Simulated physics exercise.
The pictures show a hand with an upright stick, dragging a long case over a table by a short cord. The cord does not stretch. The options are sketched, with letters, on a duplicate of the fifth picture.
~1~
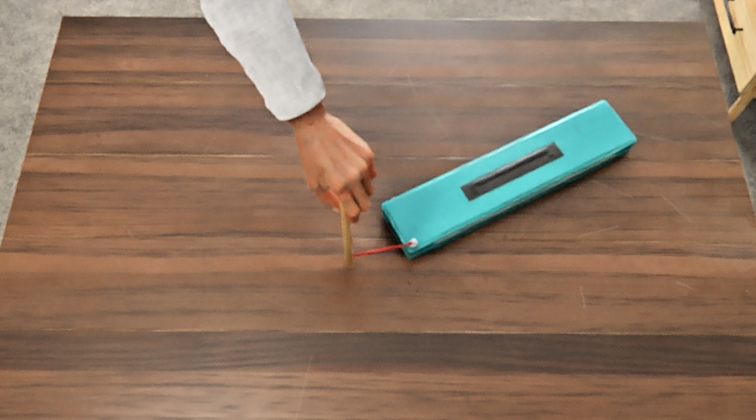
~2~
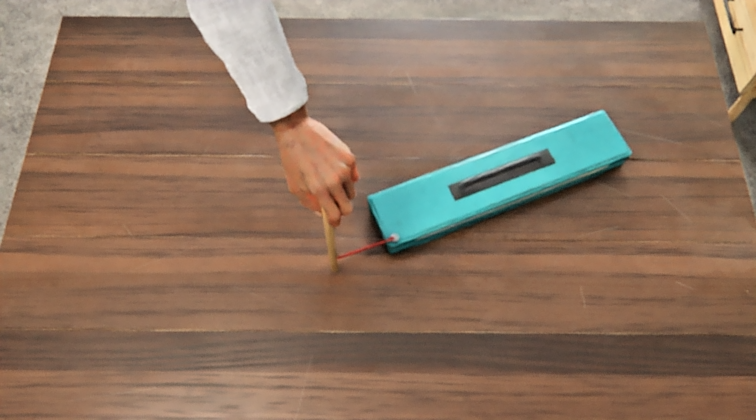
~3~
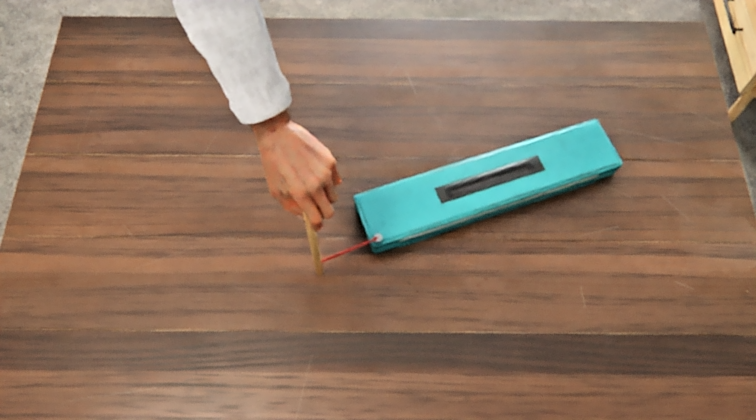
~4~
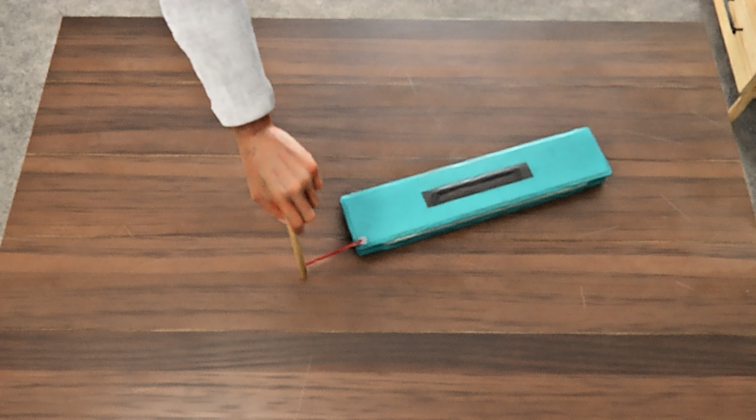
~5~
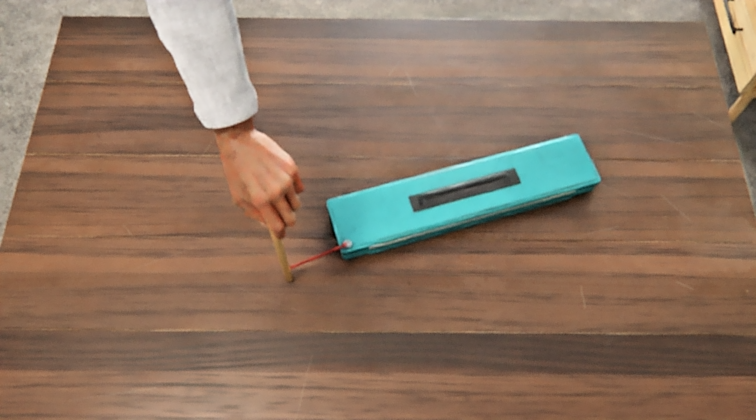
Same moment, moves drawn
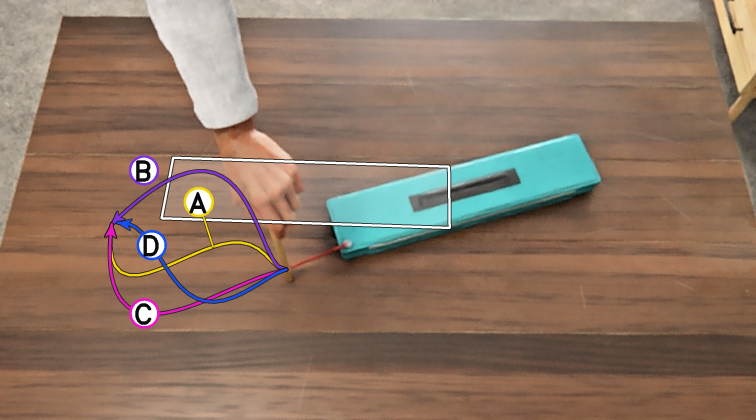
A hand in a pale sleeve reaches in from the upper left over a dark brown wooden table, seen from above by a still camera. It holds an upright tan stick, joined by a short red cord to the near left corner of a long turquoise case with a black handle on top. The hand draws the stick left and slightly down, and the case slides after it, turning a little flatter across the table.
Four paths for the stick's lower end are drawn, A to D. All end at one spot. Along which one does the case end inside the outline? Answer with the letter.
Choose path B.
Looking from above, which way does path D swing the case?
It turns clockwise.
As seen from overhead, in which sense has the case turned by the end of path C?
It turns clockwise.
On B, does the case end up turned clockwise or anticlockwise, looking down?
Clockwise.
On the marked copy, A from (286, 270) via (186, 257) to (112, 224); B from (286, 270) via (222, 177) to (112, 224); C from (286, 270) via (154, 314) to (112, 224); D from (286, 270) via (181, 287) to (118, 223); the outline at (308, 192).
Taking B. A third of the way, foot of the stick (246, 203), middle of the case (436, 191).
Two thirds of the way, foot of the stick (174, 179), middle of the case (367, 183).
When it is over, foot of the stick (113, 225), middle of the case (309, 191); it lies in the outline.
As for the rest, A leaves its middle at (306, 225); C leaves its middle at (302, 242); D leaves its middle at (312, 224).
